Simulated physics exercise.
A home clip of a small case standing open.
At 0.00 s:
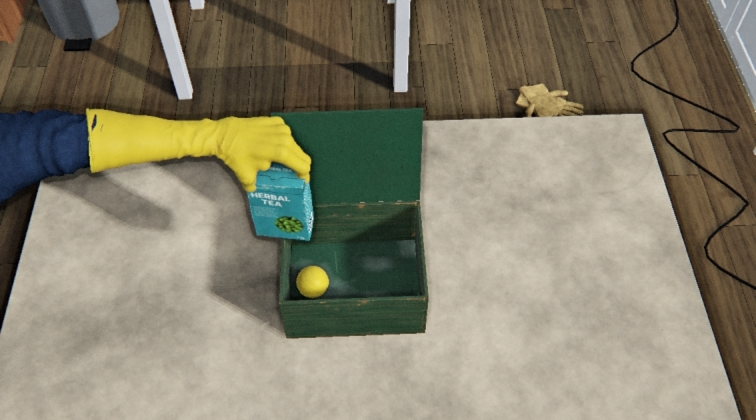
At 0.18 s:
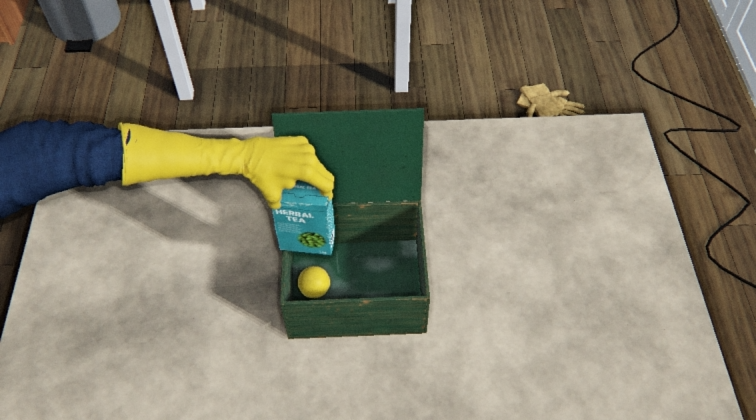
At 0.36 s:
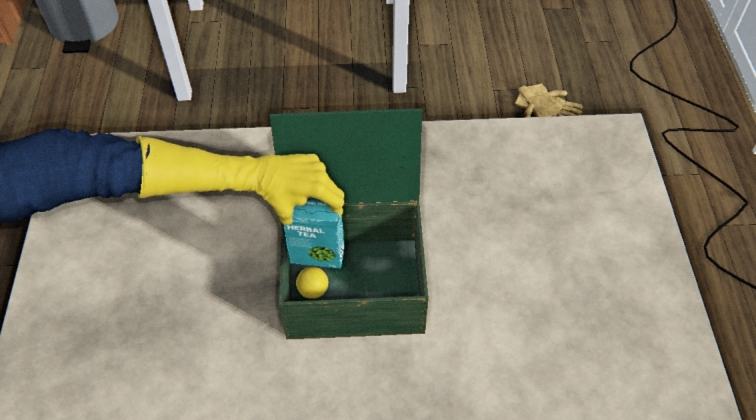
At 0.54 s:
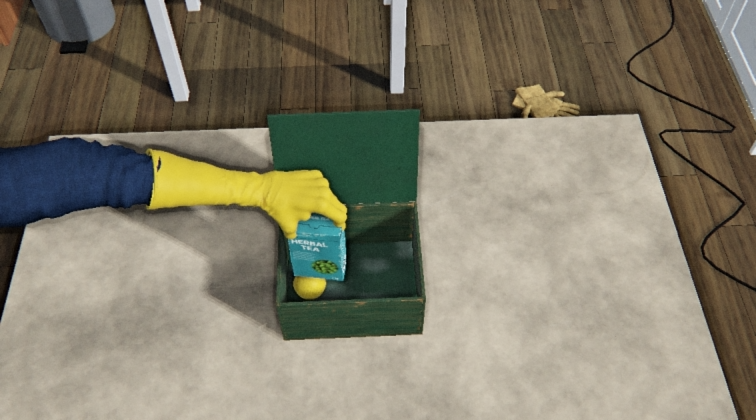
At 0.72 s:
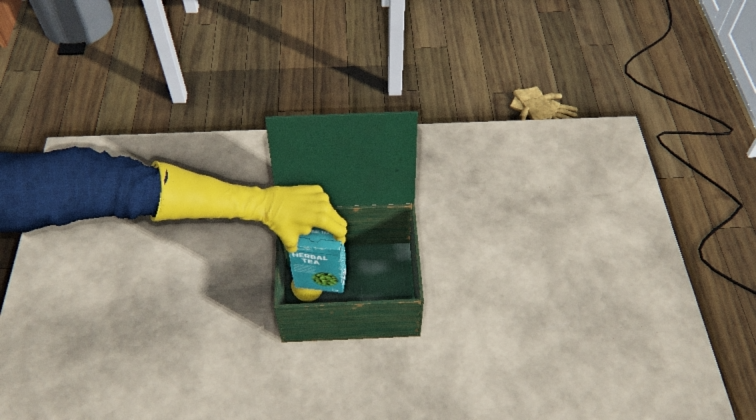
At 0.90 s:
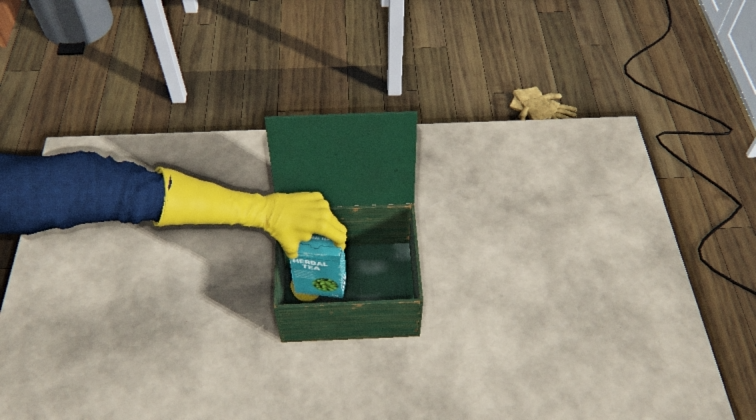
A yellow-gloved hand lowers a turquoise herbal tea packet into an open green box.
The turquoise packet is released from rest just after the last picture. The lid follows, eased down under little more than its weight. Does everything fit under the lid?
It closes.
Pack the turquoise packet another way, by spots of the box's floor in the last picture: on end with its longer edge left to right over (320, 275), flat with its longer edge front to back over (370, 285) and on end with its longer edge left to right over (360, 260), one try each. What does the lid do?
First try: It sits on the rim; second try: It closes; third try: It is held up.
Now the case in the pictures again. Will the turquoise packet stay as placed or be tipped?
It tips.
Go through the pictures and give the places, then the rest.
On its way; turquoise packet (281, 202); yellow lemon (312, 282), in the first picture.
On its way; turquoise packet (304, 218); yellow lemon (314, 282), in the second picture.
On its way; turquoise packet (314, 233); yellow lemon (312, 283), in the third picture.
On its way; turquoise packet (318, 246), in the fourth picture.
On its way; turquoise packet (318, 259), in the fifth picture.
Put in, still held; turquoise packet (318, 265), in the sixth picture.
After 1.30 s, turquoise packet on its side near (359, 289); yellow lemon shifted a little.
After 2.00 s, lid starting down; turquoise packet on its side near (369, 265); yellow lemon shifted about its own width.
After 2.50 s, lid 57° above the rim; turquoise packet on its side near (369, 265); yellow lemon shifted about its own width.
After 2.90 s, lid 11° above the rim; turquoise packet on its side near (369, 265); yellow lemon shifted about its own width.
In the end (3.5 s), lid shut; toppled in the box, turquoise packet; moved from the start, yellow lemon. At the end, from the last picture's camera, turquoise packet near (369, 265).
